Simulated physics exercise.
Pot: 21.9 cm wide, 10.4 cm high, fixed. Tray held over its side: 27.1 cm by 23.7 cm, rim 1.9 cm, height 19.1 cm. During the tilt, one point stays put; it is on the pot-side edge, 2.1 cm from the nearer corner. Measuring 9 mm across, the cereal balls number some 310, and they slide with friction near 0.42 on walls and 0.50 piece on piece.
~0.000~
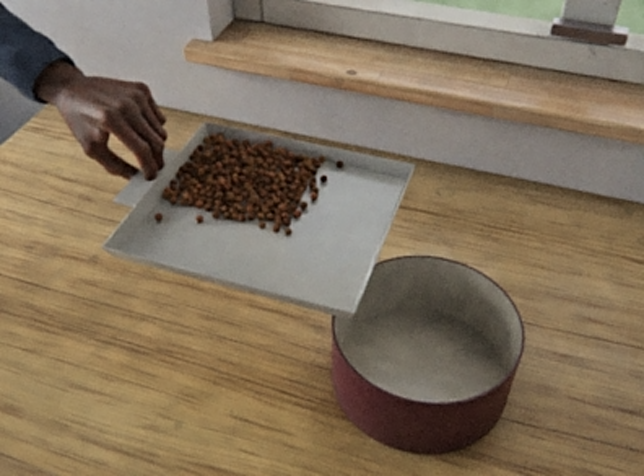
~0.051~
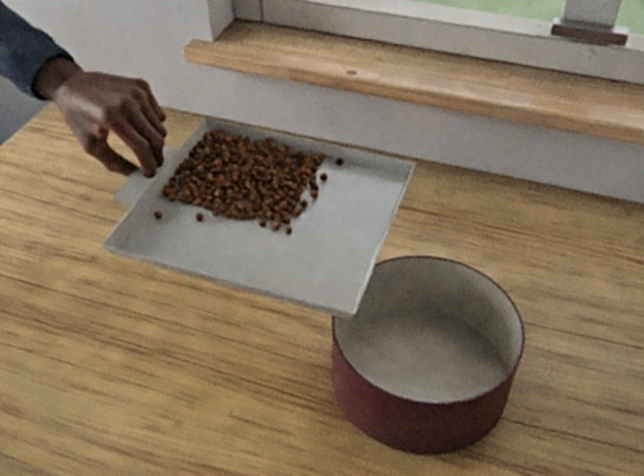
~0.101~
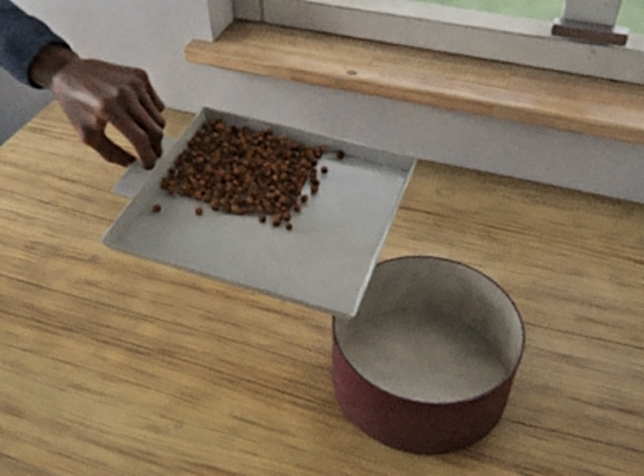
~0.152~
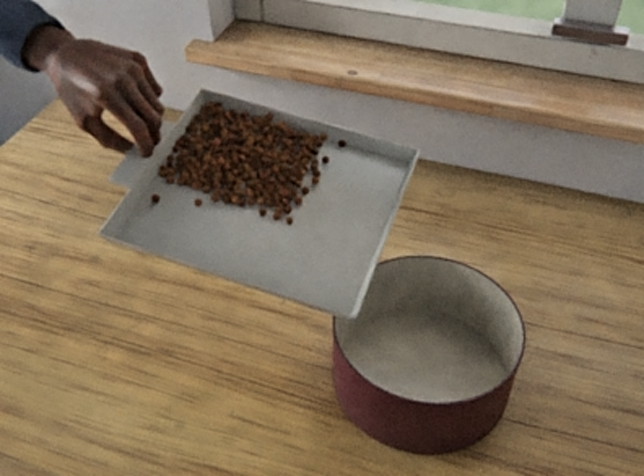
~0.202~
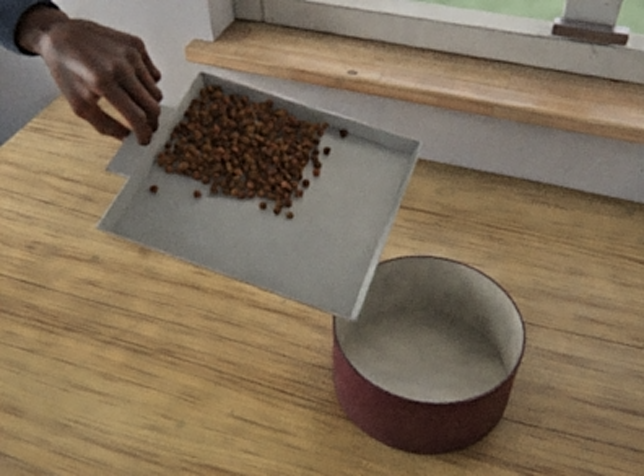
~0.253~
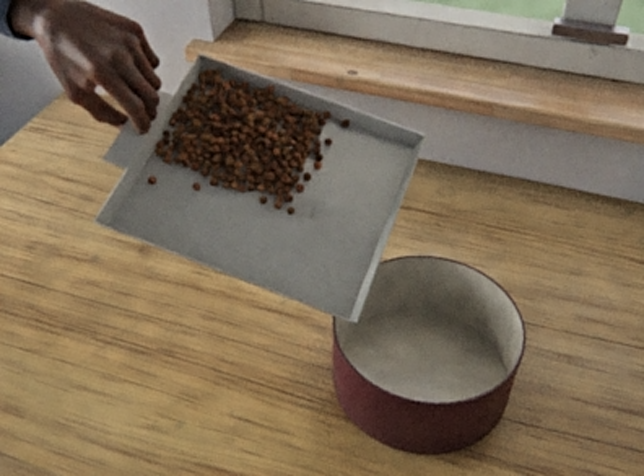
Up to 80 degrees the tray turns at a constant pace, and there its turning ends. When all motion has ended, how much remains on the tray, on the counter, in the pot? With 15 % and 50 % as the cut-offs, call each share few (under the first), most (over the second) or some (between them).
My estimate: Tray: Few, counter: Most, pot: Few.
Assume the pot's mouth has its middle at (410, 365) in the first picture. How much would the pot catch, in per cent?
Share in pot at that spot: Some 75 in a hundred.
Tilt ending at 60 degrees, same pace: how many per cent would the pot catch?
Share in the pot: Around 5 %.
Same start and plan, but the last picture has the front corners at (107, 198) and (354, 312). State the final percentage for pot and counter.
That works out as pot 55 and counter 45.
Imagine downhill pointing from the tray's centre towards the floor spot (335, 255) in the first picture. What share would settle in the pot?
Around 70 percent of them.
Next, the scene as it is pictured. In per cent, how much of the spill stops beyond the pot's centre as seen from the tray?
Around 60 in a hundred.
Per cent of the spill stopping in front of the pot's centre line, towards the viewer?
Some 100 per cent.
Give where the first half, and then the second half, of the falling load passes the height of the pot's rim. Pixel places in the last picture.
I'd mark about (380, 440) for the first half, then (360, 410) for the second.
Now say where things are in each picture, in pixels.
The first frame shows tray tilt 0 degrees, front corners at (111, 244) and (349, 306); middle of the pieces at (246, 174); pot at (427, 322).
The second frame shows tray tilt 1 degrees, front corners at (110, 243) and (350, 307); middle of the pieces at (246, 171).
The third frame shows tray tilt 4 degrees, front corners at (109, 238) and (350, 308), lowest corner right front; middle of the pieces at (245, 164).
The fourth frame shows tray tilt 9 degrees, front corners at (107, 231) and (351, 310), lowest corner right front; middle of the pieces at (245, 152).
The fifth frame shows tray tilt 14 degrees, front corners at (105, 224) and (352, 312), lowest corner right front; middle of the pieces at (245, 141).
The sixth frame shows tray tilt 19 degrees, front corners at (103, 218) and (352, 314), lowest corner right front; middle of the pieces at (246, 131); pot at (428, 322). The tray's pace is about 100 degrees a second.
After 0.56 s, tilt 49 degrees; the tray holds 100 %, the pot 0 %.
After 0.76 s, tilt 69 degrees; the tray holds 60 %, the pot 0 %.
Then, at 1.08 s, tilt 80 degrees; the tray holds 5 %, the pot 0 %.
At rest (2.1 s), tray 0 %, counter 95 %, pot 0 %.
